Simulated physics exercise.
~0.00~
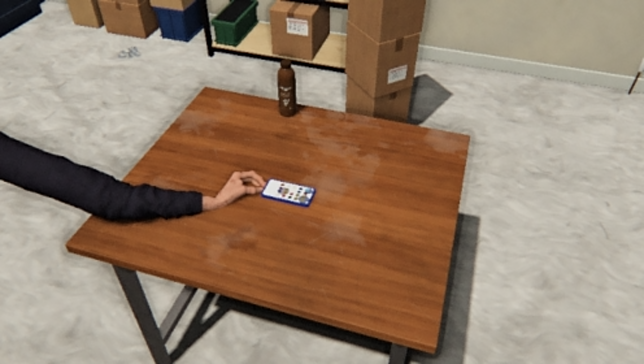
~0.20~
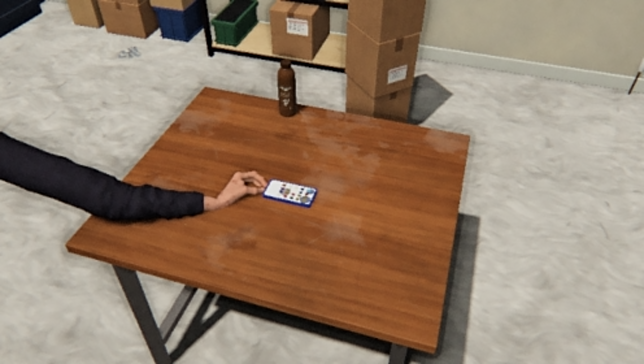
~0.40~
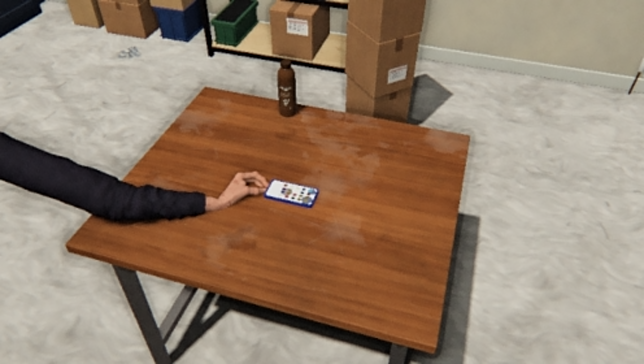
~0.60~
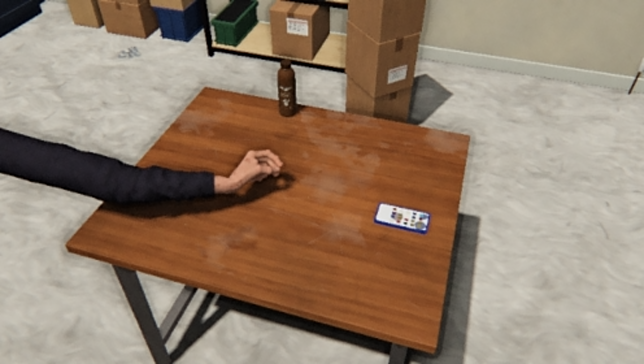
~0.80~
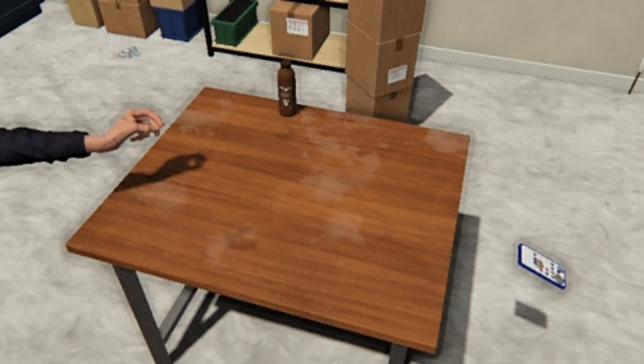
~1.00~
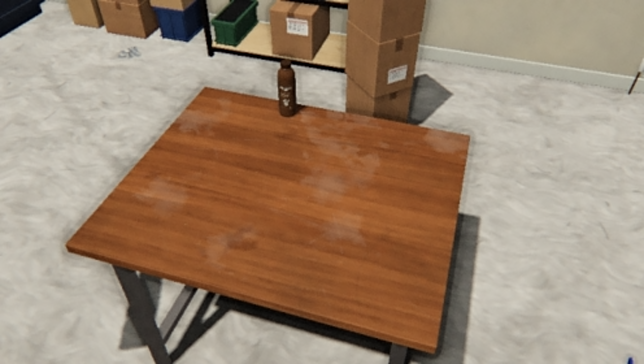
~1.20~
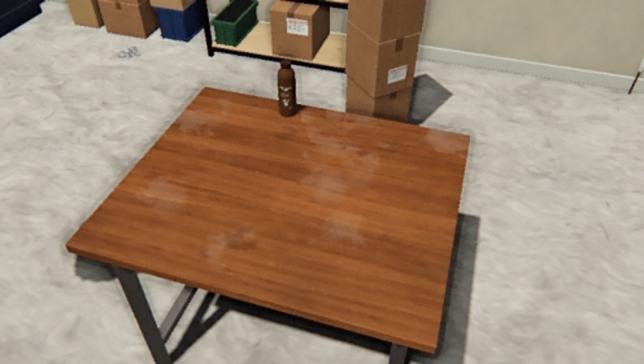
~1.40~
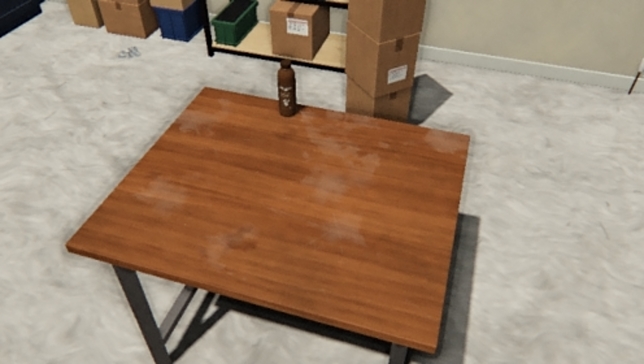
On a wooden table, a hand sends a blue phone sliding right and off the edge.
